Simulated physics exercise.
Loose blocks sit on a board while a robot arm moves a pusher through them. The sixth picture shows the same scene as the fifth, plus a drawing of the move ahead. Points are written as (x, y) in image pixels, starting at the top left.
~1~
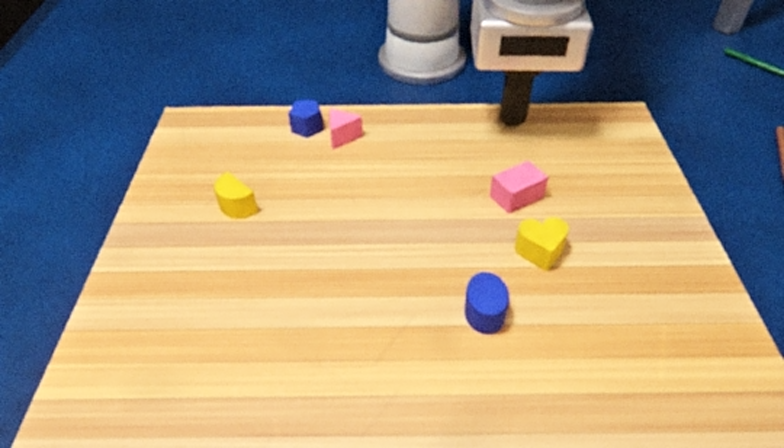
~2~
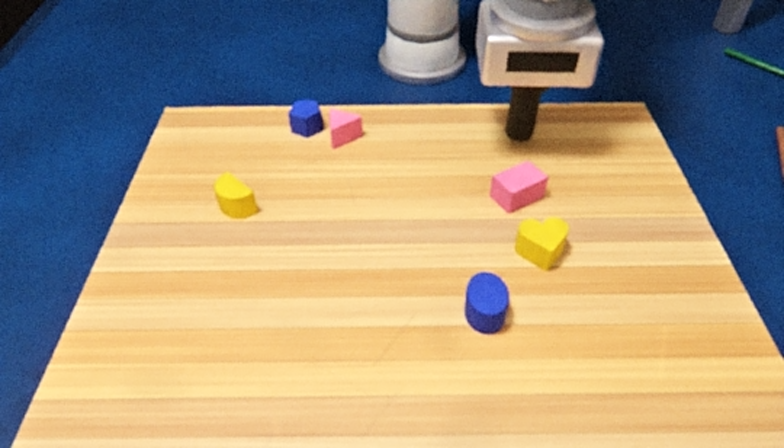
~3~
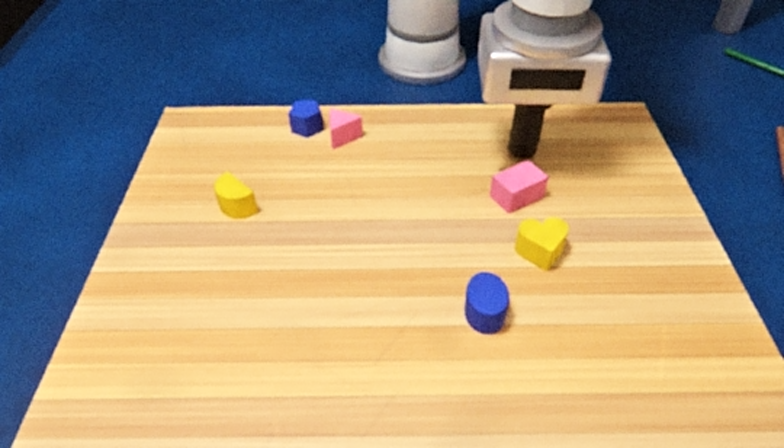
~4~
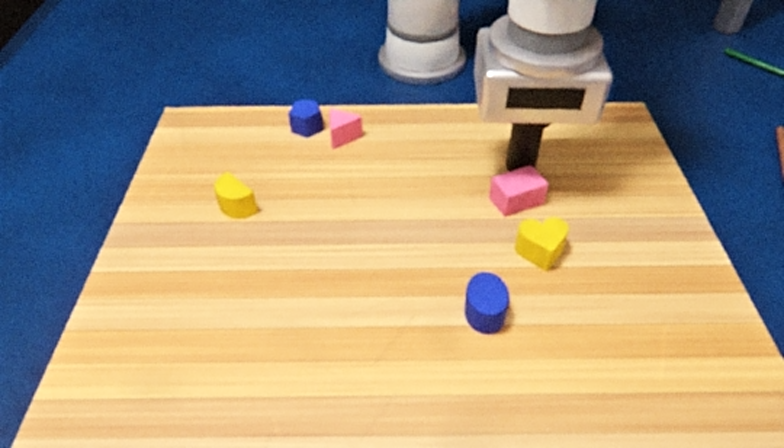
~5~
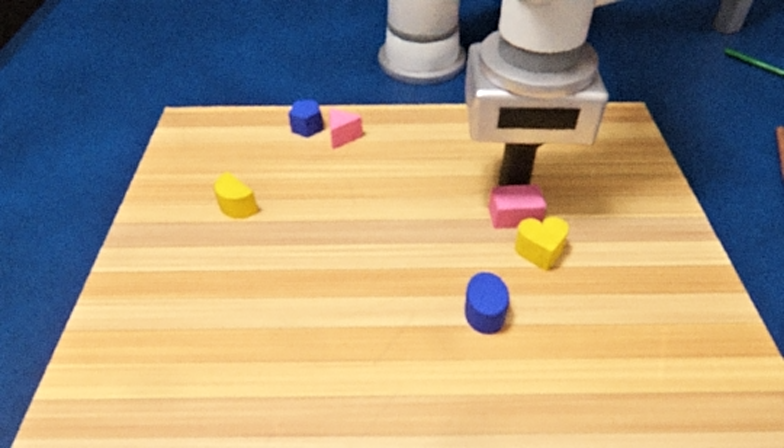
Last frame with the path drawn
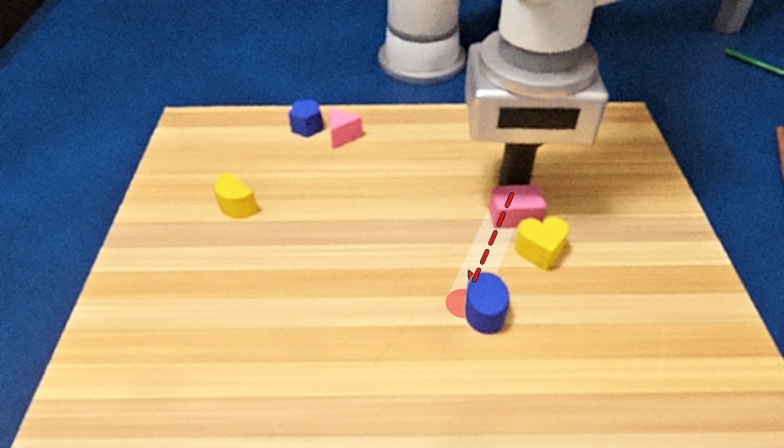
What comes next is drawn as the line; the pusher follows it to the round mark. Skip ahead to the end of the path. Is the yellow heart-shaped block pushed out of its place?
Final answer: Yes.
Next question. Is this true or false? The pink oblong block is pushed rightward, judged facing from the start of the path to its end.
Verdict: False.
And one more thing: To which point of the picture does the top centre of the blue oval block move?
The centre of its top will be at (492, 317).
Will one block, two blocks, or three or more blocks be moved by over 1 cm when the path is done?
Three or more shift.
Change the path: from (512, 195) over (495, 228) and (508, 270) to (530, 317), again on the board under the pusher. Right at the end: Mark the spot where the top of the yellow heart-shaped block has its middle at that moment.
Around pixel (573, 261).
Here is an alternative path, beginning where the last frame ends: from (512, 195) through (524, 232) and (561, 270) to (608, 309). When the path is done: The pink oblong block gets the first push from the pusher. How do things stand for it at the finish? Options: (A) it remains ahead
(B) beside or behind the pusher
The one that fits is B, beside or behind the pusher.
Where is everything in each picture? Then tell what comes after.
The first picture shows lower end of the pusher (513, 118), tops of blocks, blue oval block (488, 292), pink oblong block (521, 175), yellow heart-shaped block (545, 231).
The second picture shows pusher (519, 134), blocks as before.
The third picture shows pusher (522, 150), blocks as before.
The fourth picture shows pusher (520, 168), pink oblong block (520, 180).
The fifth picture shows pusher (513, 187), blue oval block (488, 292), pink oblong block (519, 195), yellow heart-shaped block (545, 231).
The drawn path runs in a line from (512, 195) to (464, 303).
The first path, step by step. One third of the way, pusher (499, 219); pink oblong block (514, 231), turned 25° anticlockwise; yellow heart-shaped block (554, 244), turned 35° anticlockwise.
Two thirds of the way, pusher (483, 255); pink oblong block (519, 255), turned 55° anticlockwise; yellow heart-shaped block (561, 251), turned 65° anticlockwise.
At the end, pusher (465, 296); blue oval block (492, 317), turned 35° anticlockwise; pink oblong block (519, 256), turned 60° anticlockwise; yellow heart-shaped block (561, 251), turned 65° anticlockwise.
